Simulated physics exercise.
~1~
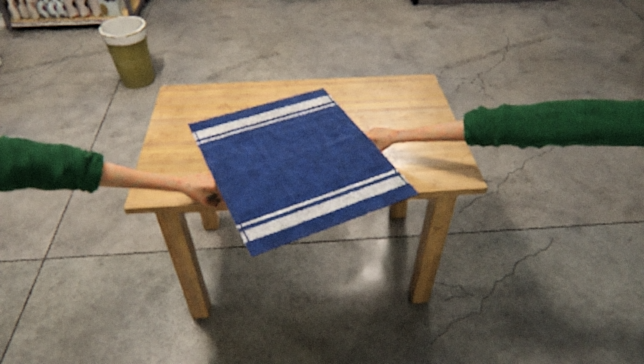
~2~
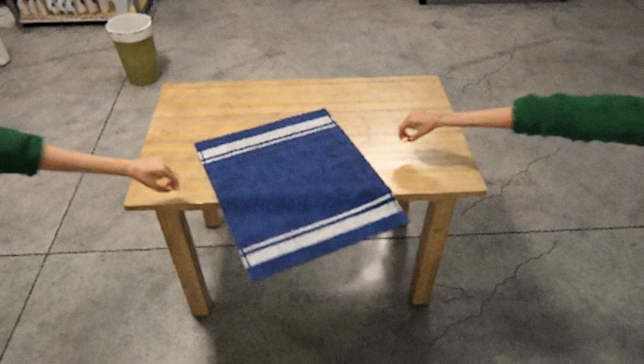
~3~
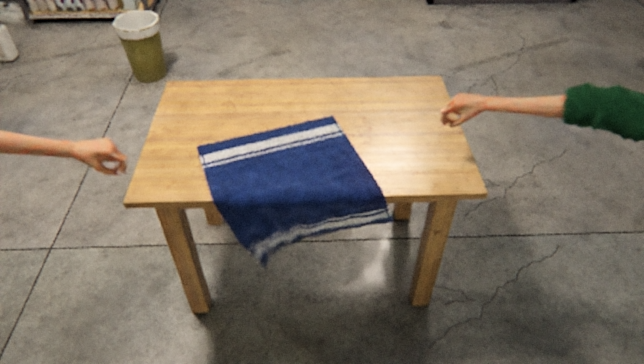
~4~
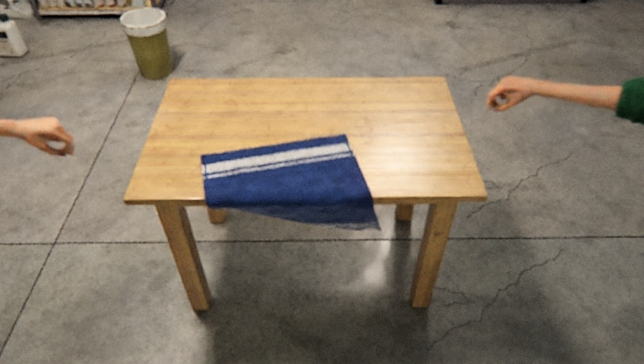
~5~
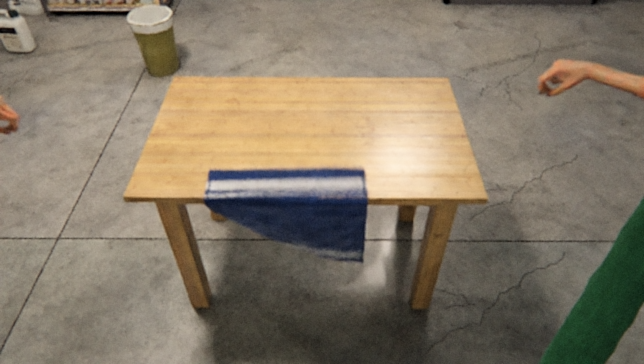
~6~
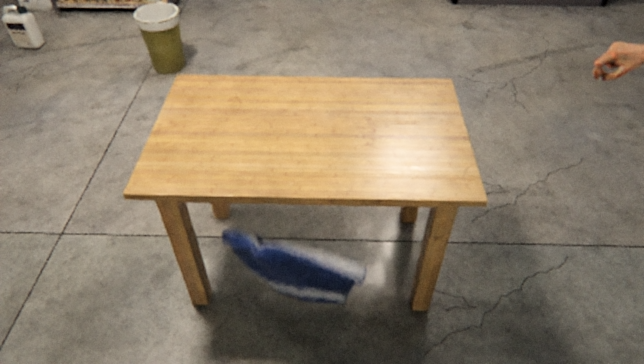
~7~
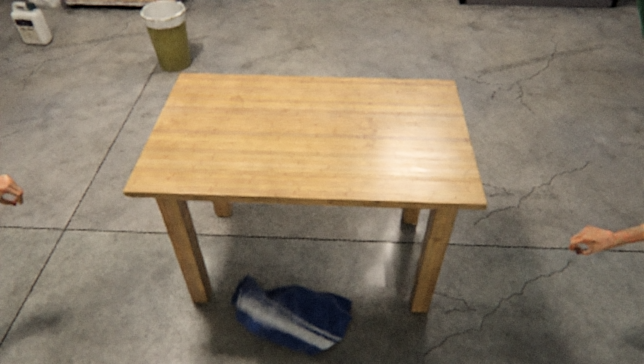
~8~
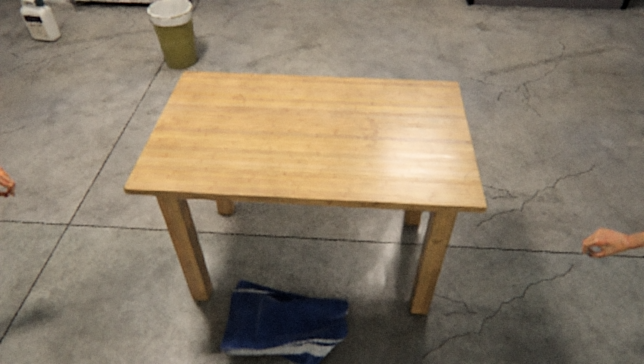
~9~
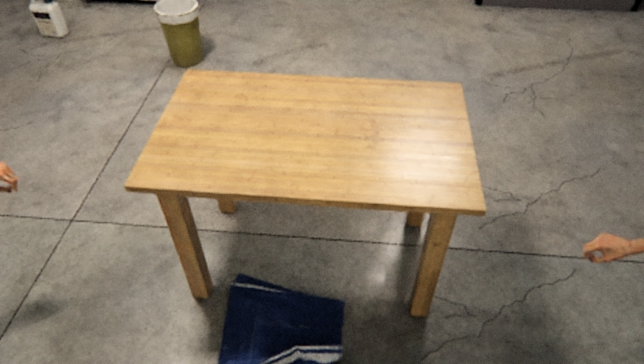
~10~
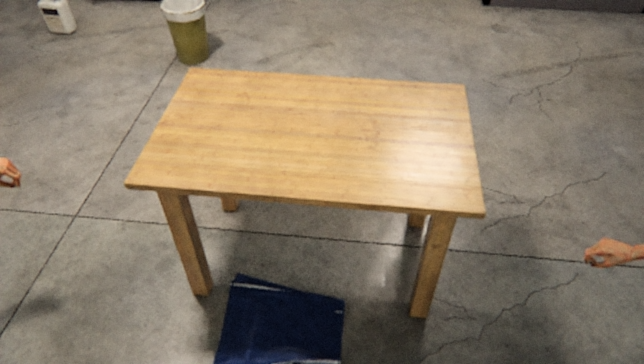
The video shows two hands in green sleeves releasing a flat blue towel with white stripes across the front edge of a wooden table and drawing away. The towel droops, slides off the edge, and drops to the concrete floor, where it lies partly folded.
